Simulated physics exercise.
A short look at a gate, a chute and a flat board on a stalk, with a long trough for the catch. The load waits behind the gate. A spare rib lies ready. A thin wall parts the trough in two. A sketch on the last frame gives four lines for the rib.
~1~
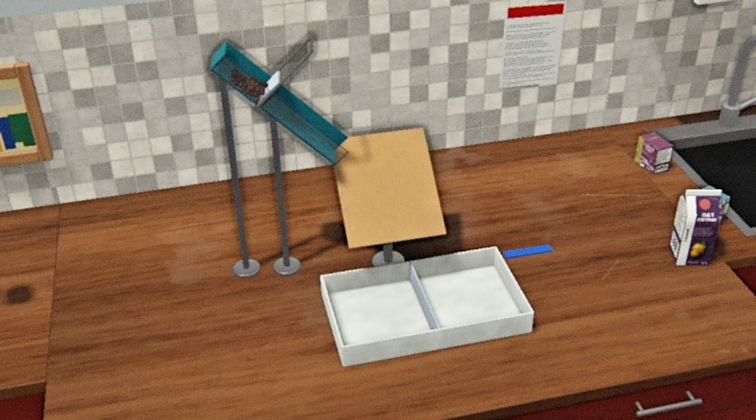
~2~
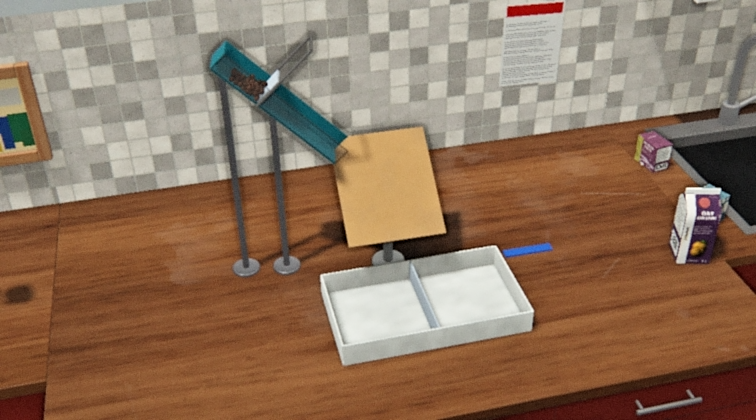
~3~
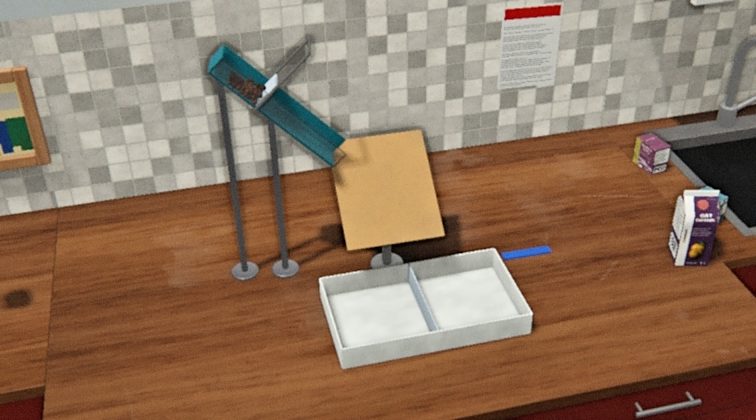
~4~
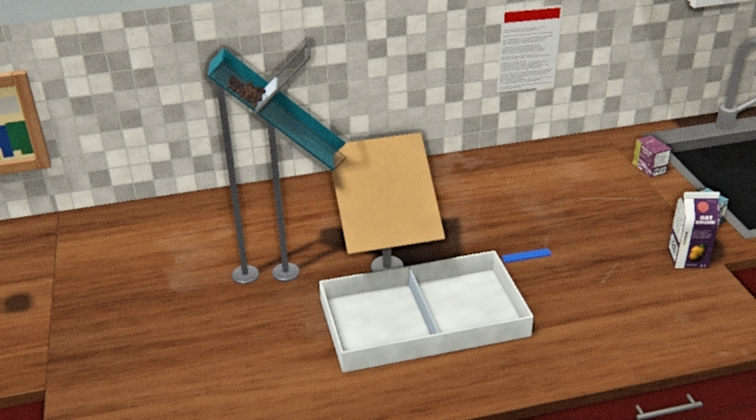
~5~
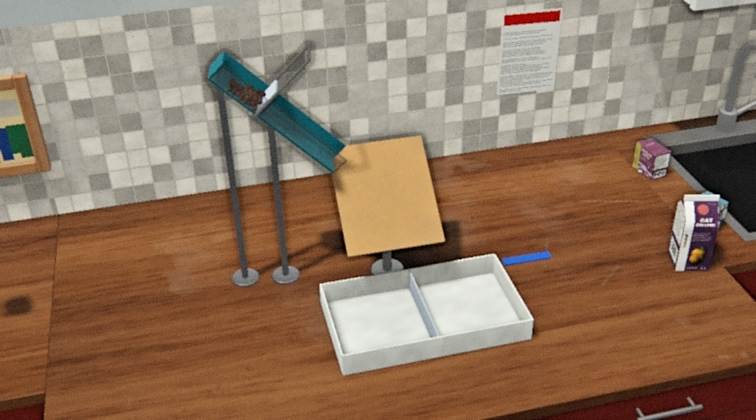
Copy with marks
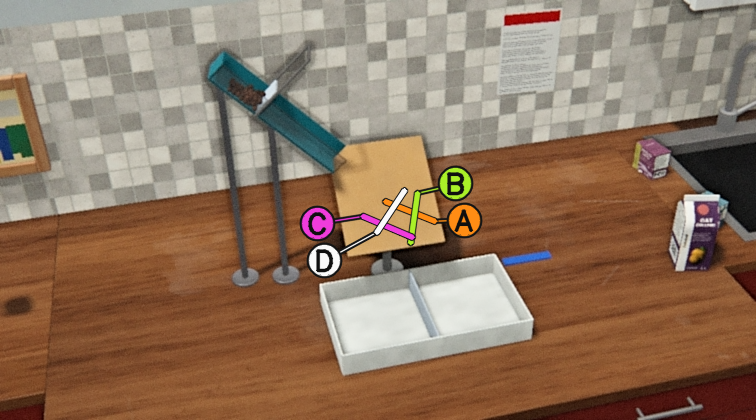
Kitchen counter with small dark pieces resting behind a gate in a sloping teal chute, above a tilted board and divided white trough, nothing moving.
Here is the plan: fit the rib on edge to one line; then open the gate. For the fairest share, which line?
Go for A.
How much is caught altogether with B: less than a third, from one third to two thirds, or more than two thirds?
It is more than two thirds.
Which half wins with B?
More lands on the left.
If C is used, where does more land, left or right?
More lands on the right.
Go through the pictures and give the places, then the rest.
In the first frame, load behind the gate near (252, 83), allspice berries; lip of the chute near (335, 158), sloping fairly steeply.
In the second frame, middle of the board near (387, 185), tilted fairly steeply; middle of its low edge near (398, 240); of its high edge near (376, 133).
In the third frame, front corners of the trough near (342, 349) and (532, 314); front end of its middle wall near (439, 331); gate still shut near (274, 83).
In the fourth frame, middle of the load near (250, 89); lip near (333, 163).
In the fifth frame, middle of the load near (250, 92); lip near (333, 166).
On the marked copy, line A from (385, 201) to (434, 221); line B from (417, 193) to (410, 242); line C from (363, 216) to (412, 237); line D from (404, 190) to (376, 232).
If A is chosen, of what is caught, close to a third in the left half, close to two thirds in the right.
If B is chosen, of what is caught, all but a few in the left half, a small share in the right.
If C is chosen, of what is caught, none at all in the left half, the whole lot in the right.
If D is chosen, of what is caught, all but a few in the left half, only a few in the right.
